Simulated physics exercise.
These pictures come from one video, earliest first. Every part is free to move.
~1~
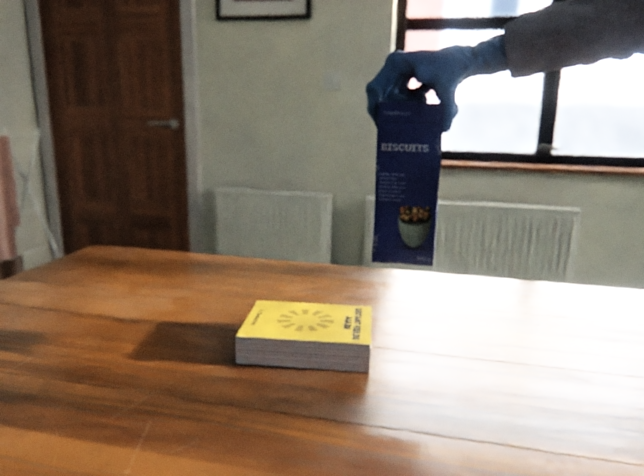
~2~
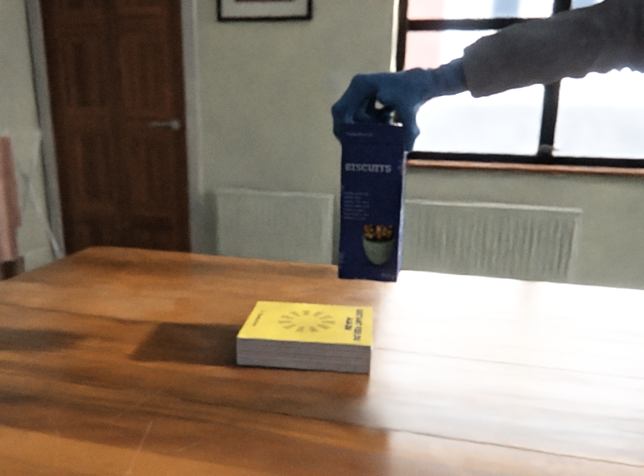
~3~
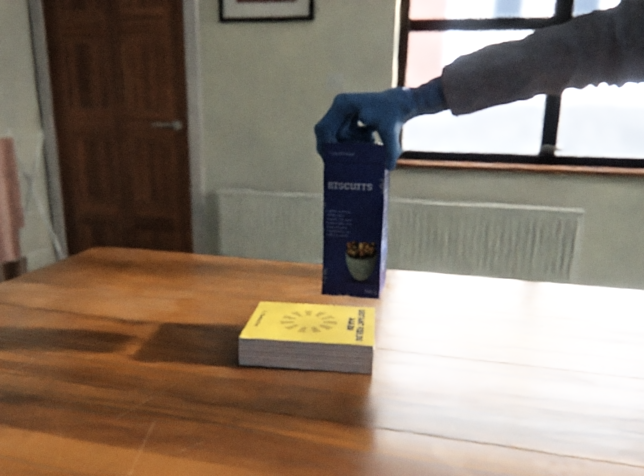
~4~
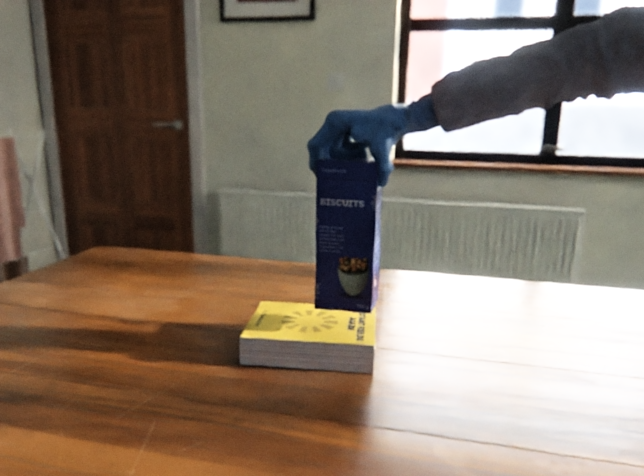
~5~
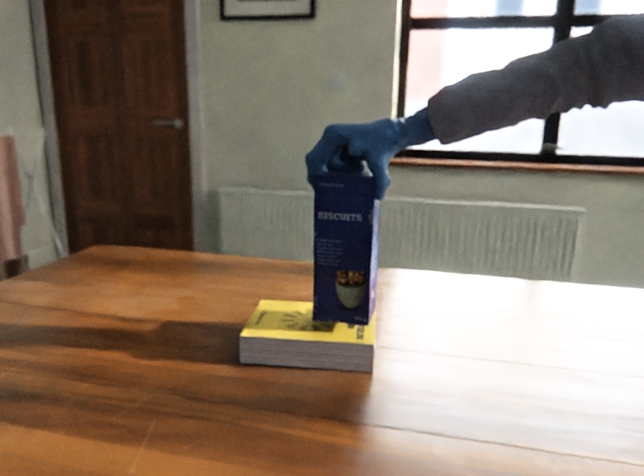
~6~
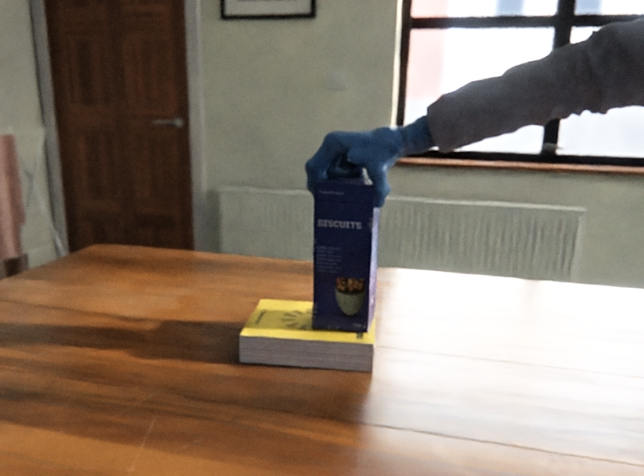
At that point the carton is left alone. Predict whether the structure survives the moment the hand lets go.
The structure survives.
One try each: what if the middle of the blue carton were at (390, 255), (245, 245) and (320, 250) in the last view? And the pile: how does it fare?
Try one: It topples; try two: It topples; try three: It stands firm.
Then, 1.10 s on from there, no change.
Then, 2.10 s on from there, blue carton resting near (346, 254).
In the end, both unmoved. At the end, from the last picture's camera, blue carton near (346, 254). The pile keeps its balance.
